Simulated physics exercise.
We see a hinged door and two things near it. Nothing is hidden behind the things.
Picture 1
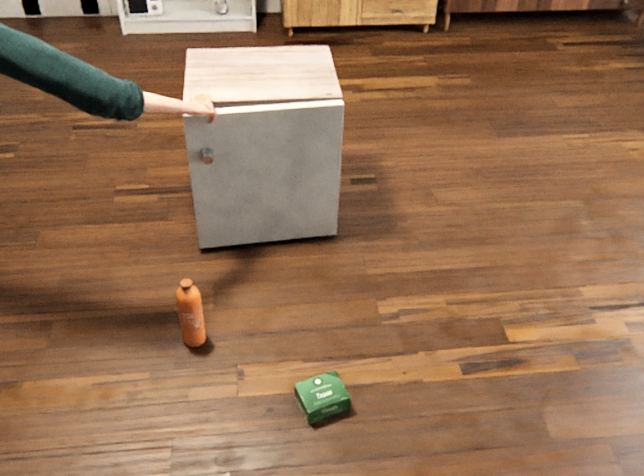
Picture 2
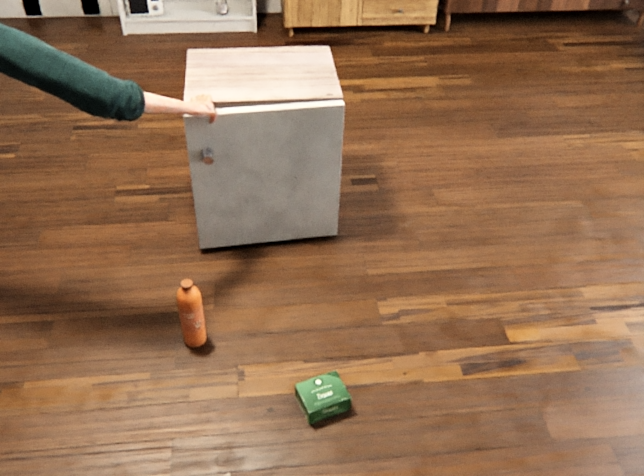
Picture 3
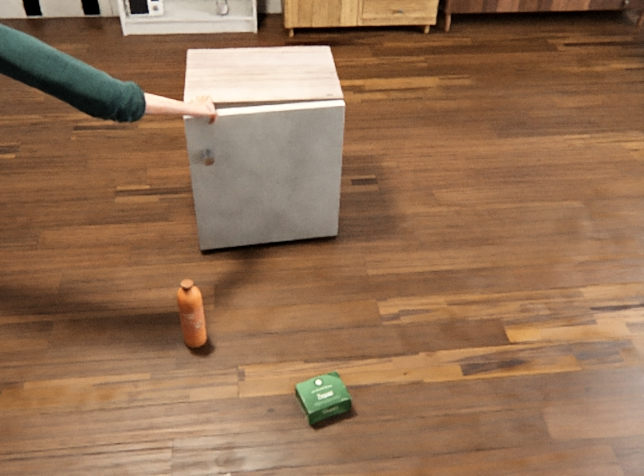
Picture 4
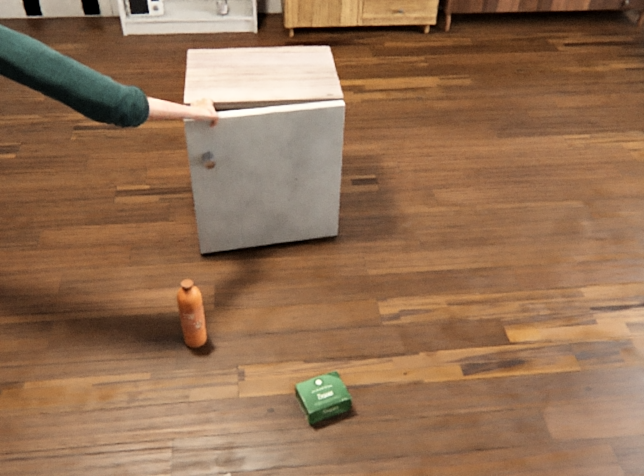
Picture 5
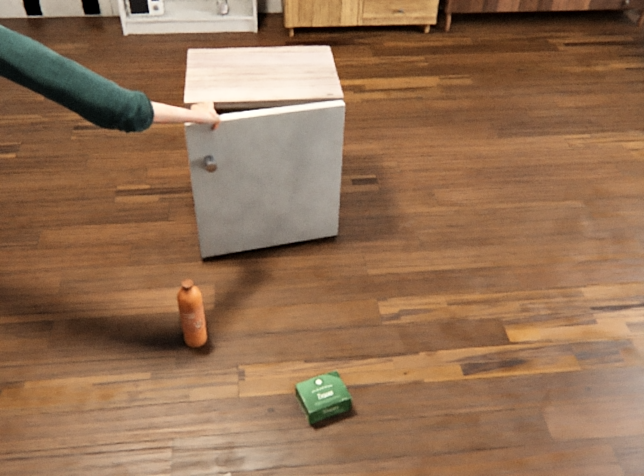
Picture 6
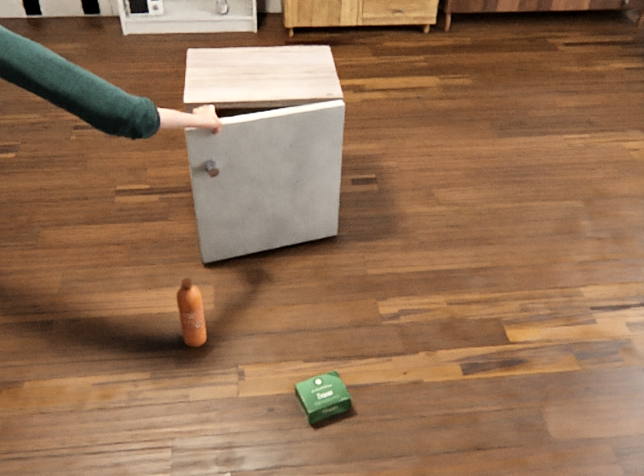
The pale door of a small wood-topped cabinet starts nearly shut, with a green-sleeved arm reaching from the left to grip its top corner. The hand then slowly pulls the door slightly farther open, while the orange bottle and green box stay still on the wooden floor in front.
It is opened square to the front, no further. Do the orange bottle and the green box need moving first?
In the end the orange bottle remains where it is; the green box remains where it is.
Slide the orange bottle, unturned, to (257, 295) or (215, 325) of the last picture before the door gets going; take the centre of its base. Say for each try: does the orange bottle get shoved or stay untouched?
In that order, it is struck; is left alone.
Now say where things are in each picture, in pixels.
Door 4° open; orange bottle (191, 312); green box (322, 396); door (267, 183), in the first picture.
Door 4° open; green box (323, 397); door (268, 183), in the second picture.
Door 5° open; orange bottle (191, 312); door (268, 183), in the third picture.
Door 7° open; green box (323, 397); door (269, 185), in the fourth picture.
Door 10° open; orange bottle (192, 312); door (270, 187), in the fifth picture.
Door 13° open; orange bottle (191, 312); green box (323, 397); door (271, 189), in the sixth picture.
Then, 0.84 s past the last view, door 42° open; orange bottle at rest near (191, 312); green box at rest near (323, 397).
Then, 1.84 s past the last view, door 76° open; orange bottle at rest near (191, 312); green box at rest near (323, 397).
Finally, the orange bottle escapes contact, near (191, 312); the green box escapes contact, near (323, 397).
